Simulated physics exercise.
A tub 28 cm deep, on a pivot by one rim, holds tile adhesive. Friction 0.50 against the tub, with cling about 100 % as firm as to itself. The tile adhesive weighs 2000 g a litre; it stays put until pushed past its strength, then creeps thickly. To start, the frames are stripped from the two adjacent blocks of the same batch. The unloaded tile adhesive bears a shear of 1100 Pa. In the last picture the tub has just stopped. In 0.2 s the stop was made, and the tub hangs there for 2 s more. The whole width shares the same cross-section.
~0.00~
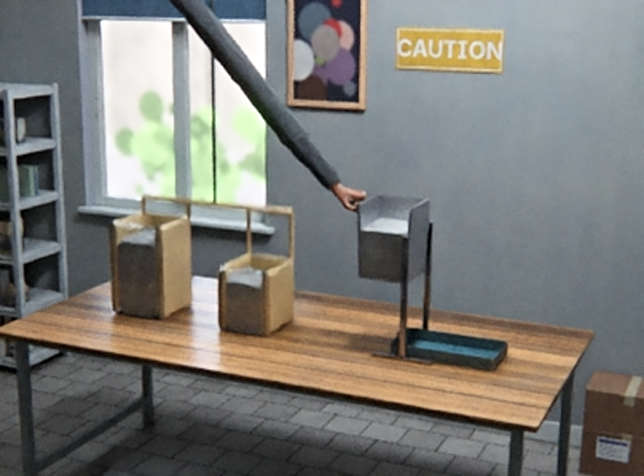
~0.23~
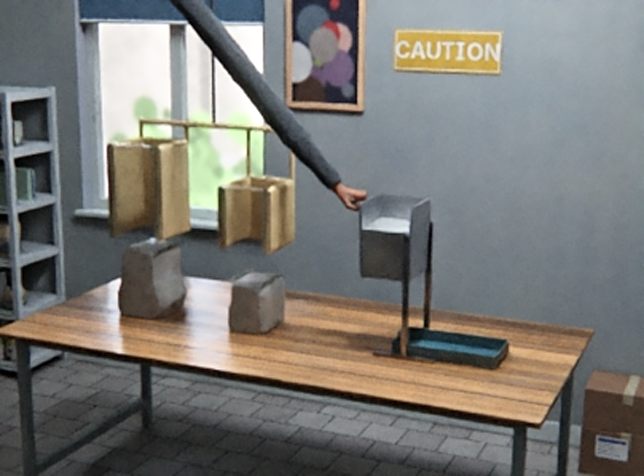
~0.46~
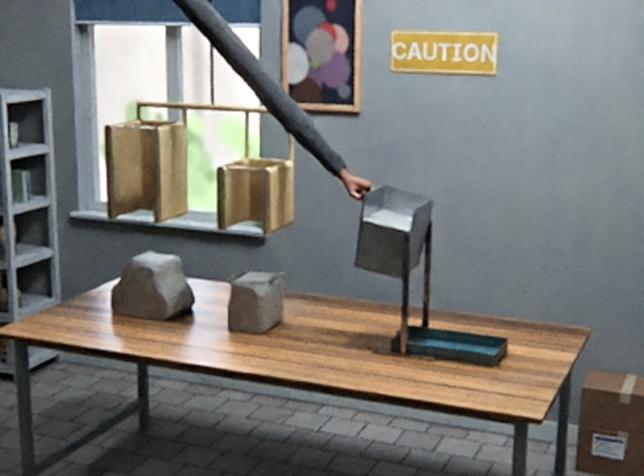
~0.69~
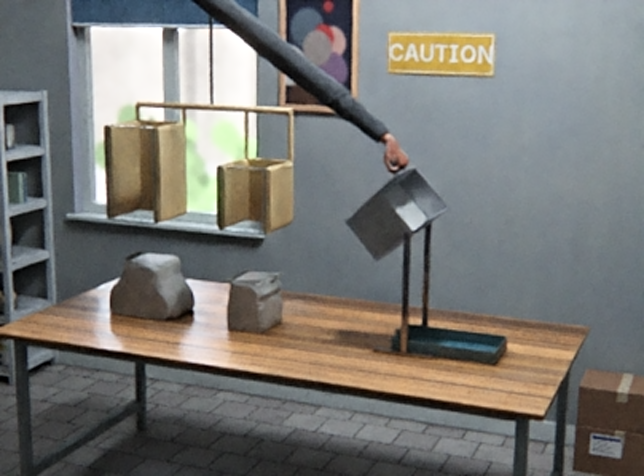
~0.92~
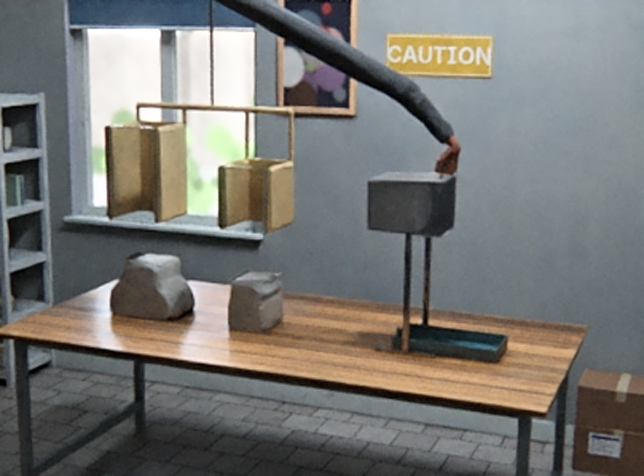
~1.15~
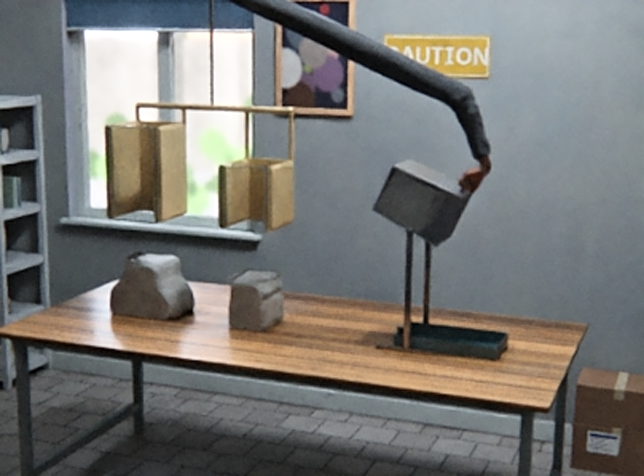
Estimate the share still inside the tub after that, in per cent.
I would say about 42 per cent.
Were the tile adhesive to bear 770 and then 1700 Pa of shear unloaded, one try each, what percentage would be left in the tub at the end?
Result: 35 % for the first case, 100 % for the second.
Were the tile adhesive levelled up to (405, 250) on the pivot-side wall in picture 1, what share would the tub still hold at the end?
I'd say close to 55 % stays in the tub.
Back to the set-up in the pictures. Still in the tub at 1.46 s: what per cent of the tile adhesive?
Around 100 per cent.
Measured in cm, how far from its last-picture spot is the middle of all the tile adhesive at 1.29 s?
Measured shift, roughly 2 cm.
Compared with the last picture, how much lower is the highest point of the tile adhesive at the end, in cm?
About 11 cm.
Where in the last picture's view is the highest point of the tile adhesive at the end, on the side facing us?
Roughly at pixel (382, 199).
After 1.29 s, the tub is at 113 degrees and holds 100 %.
After 1.46 s, the tub is at 113 degrees and holds 100 %.
After 1.63 s, the tub is at 113 degrees and holds 87 %.
After 1.80 s, the tub is at 113 degrees and holds 68 %.
After 3.15 s, at the end, the tub is at 113 degrees and holds 42 %.
